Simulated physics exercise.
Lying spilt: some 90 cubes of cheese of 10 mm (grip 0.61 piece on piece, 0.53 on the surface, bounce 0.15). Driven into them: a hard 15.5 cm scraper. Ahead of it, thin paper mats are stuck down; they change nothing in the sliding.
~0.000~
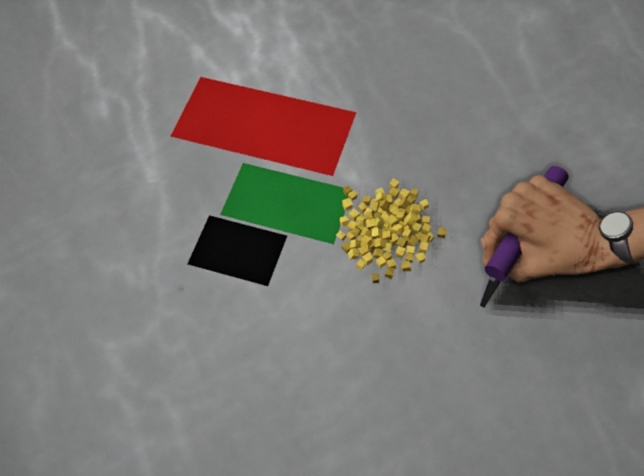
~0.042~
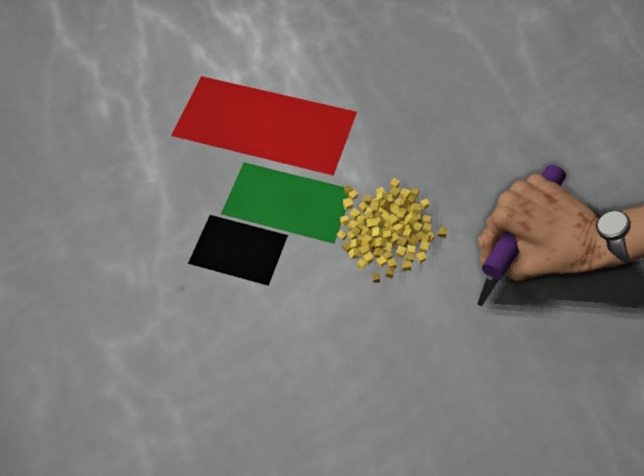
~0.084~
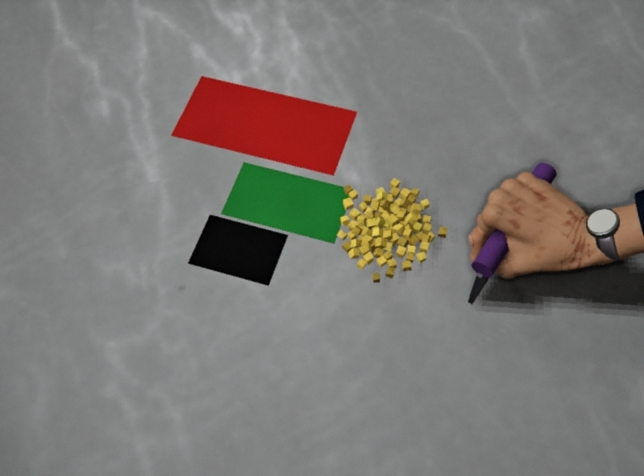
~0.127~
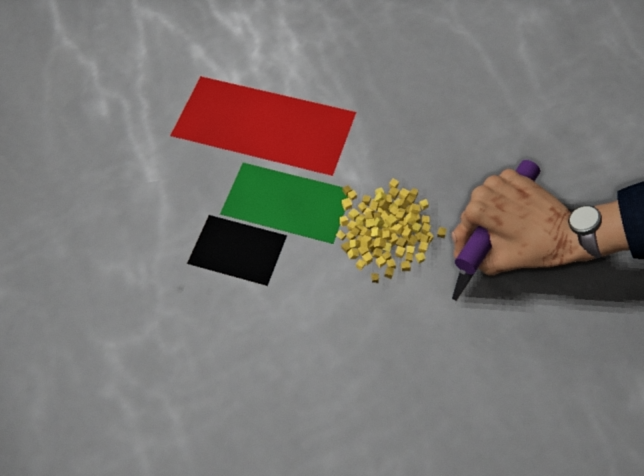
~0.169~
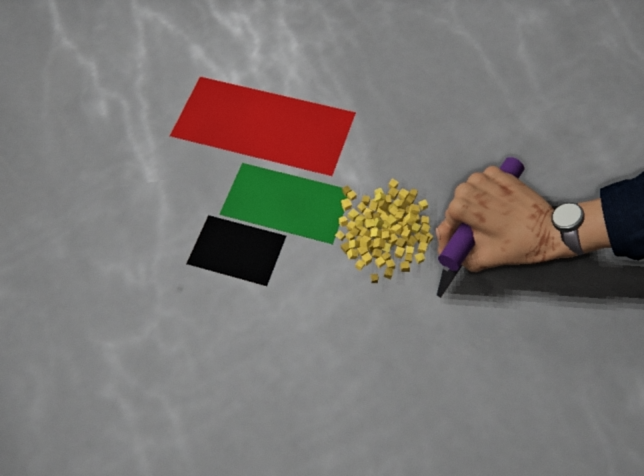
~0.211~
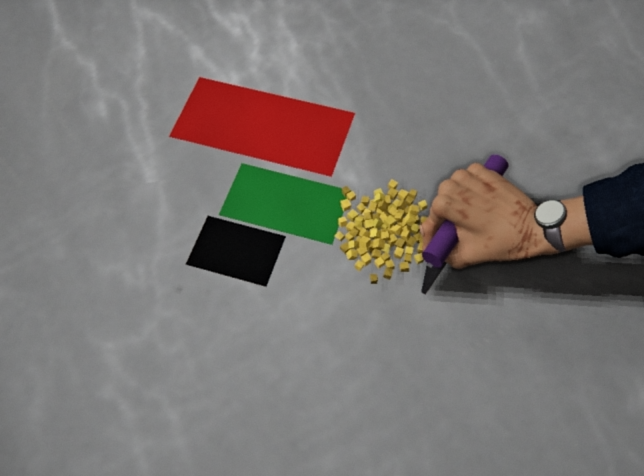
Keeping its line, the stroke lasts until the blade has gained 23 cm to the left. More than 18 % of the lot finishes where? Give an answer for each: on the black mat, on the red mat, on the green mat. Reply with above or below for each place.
Black mat: Below; red mat: Below; green mat: Above.
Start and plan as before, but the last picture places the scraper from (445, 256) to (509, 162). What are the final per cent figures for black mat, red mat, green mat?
At rest the black mat holds 0 %, the red mat 35 %, and the green mat 25 %.
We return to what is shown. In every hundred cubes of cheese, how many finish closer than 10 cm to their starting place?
Roughly 30 per cent.
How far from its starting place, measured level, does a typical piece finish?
It comes to about 10 cm.
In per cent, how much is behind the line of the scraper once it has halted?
5 per cent.
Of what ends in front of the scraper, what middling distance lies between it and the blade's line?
Roughly 3 centimetres.
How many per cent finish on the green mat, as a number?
It comes to about 60 percent.
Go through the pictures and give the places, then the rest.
In the first frame, scraper from (491, 283) to (554, 184); moved 0.0 cm; pieces shifted so far, 0; middle of the spill at (391, 221); black mat at (238, 250); green mat at (287, 202); red mat at (264, 124).
In the second frame, scraper from (489, 282) to (552, 183); moved 0.4 cm; pieces shifted so far, 0; middle of the spill at (392, 221).
In the third frame, scraper from (479, 279) to (542, 181); moved 1.4 cm; pieces shifted so far, 0; middle of the spill at (392, 221).
In the fourth frame, scraper from (462, 276) to (526, 179); moved 3.1 cm; pieces shifted so far, 0; middle of the spill at (391, 221).
In the fifth frame, scraper from (446, 272) to (511, 176); moved 4.7 cm; pieces shifted so far, 0; middle of the spill at (390, 221).
In the sixth frame, scraper from (430, 269) to (496, 173); moved 6.4 cm; pieces shifted so far, 0; middle of the spill at (390, 222); black mat at (236, 250); green mat at (285, 203); red mat at (263, 125). Its speed is about 0.40 m/s.
Then, at 0.44 s, scraper 15 cm from its start, spill 12 cm wide; green mat 25 %, off the mats 75 %.
After 0.67 s, scraper 23 cm from its start, spill 14 cm wide; black mat 10 %, green mat 60 %, red mat 10 %, off the mats 20 %.
After 0.87 s, scraper 23 cm from its start, spill 14 cm wide; black mat 10 %, green mat 60 %, red mat 10 %, off the mats 20 %.
In the end, at 1.4 s, black mat 10 %, green mat 60 %, red mat 10 %, off the mats 20 %.
